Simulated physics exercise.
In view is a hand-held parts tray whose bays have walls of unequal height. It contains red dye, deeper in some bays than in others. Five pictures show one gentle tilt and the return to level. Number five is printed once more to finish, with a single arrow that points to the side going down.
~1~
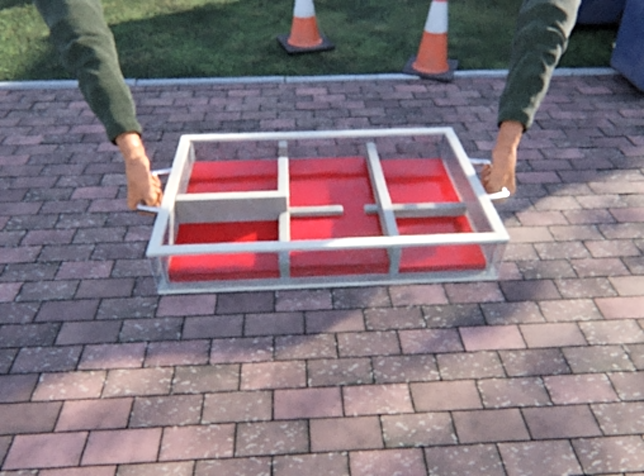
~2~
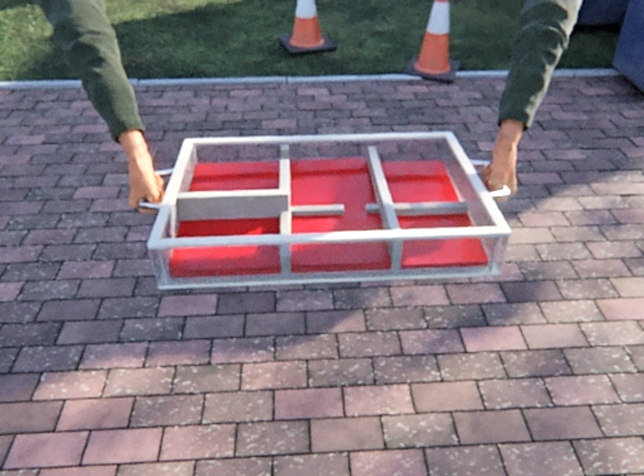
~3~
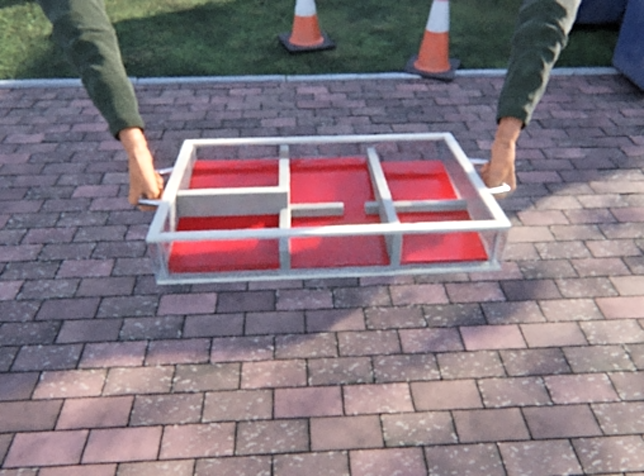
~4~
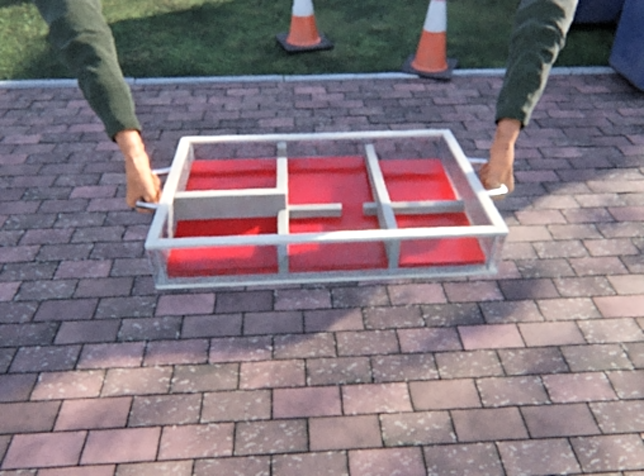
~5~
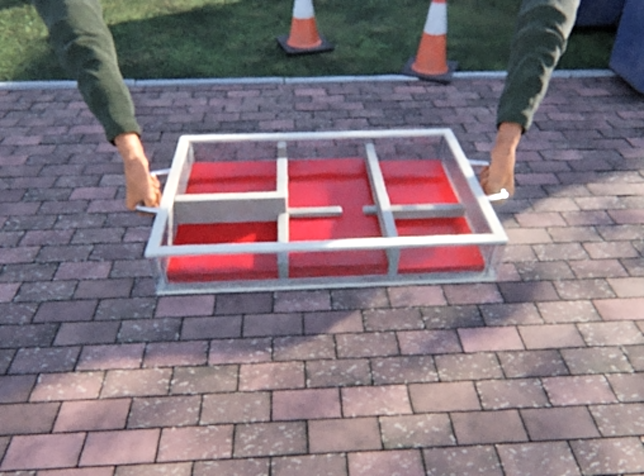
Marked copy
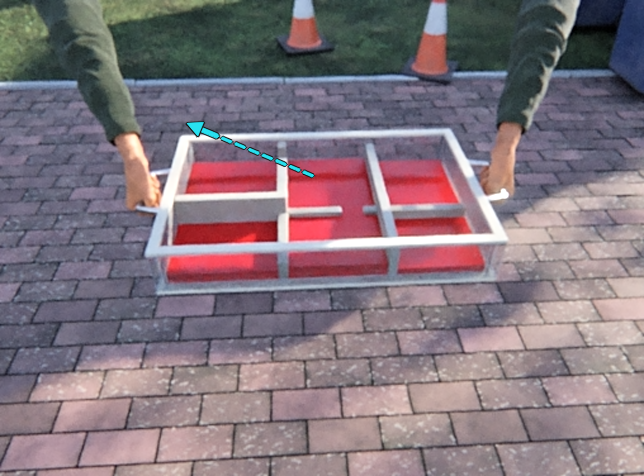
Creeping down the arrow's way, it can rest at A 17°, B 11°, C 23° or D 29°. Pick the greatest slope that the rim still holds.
Tilt B just does it.
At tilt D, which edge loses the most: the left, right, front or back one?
The left rim.
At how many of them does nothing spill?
One of the four.
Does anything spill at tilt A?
Yes, that goes wrong.
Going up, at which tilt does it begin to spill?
Tilt A.
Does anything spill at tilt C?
Yes, that goes wrong.
The arrow ends at (192, 125).
With A, about 11 % goes over the rim.
With B, nothing spills; the back left bay holds the most.
With C, about 32 % goes over the rim.
With D, about 52 % goes over the rim.
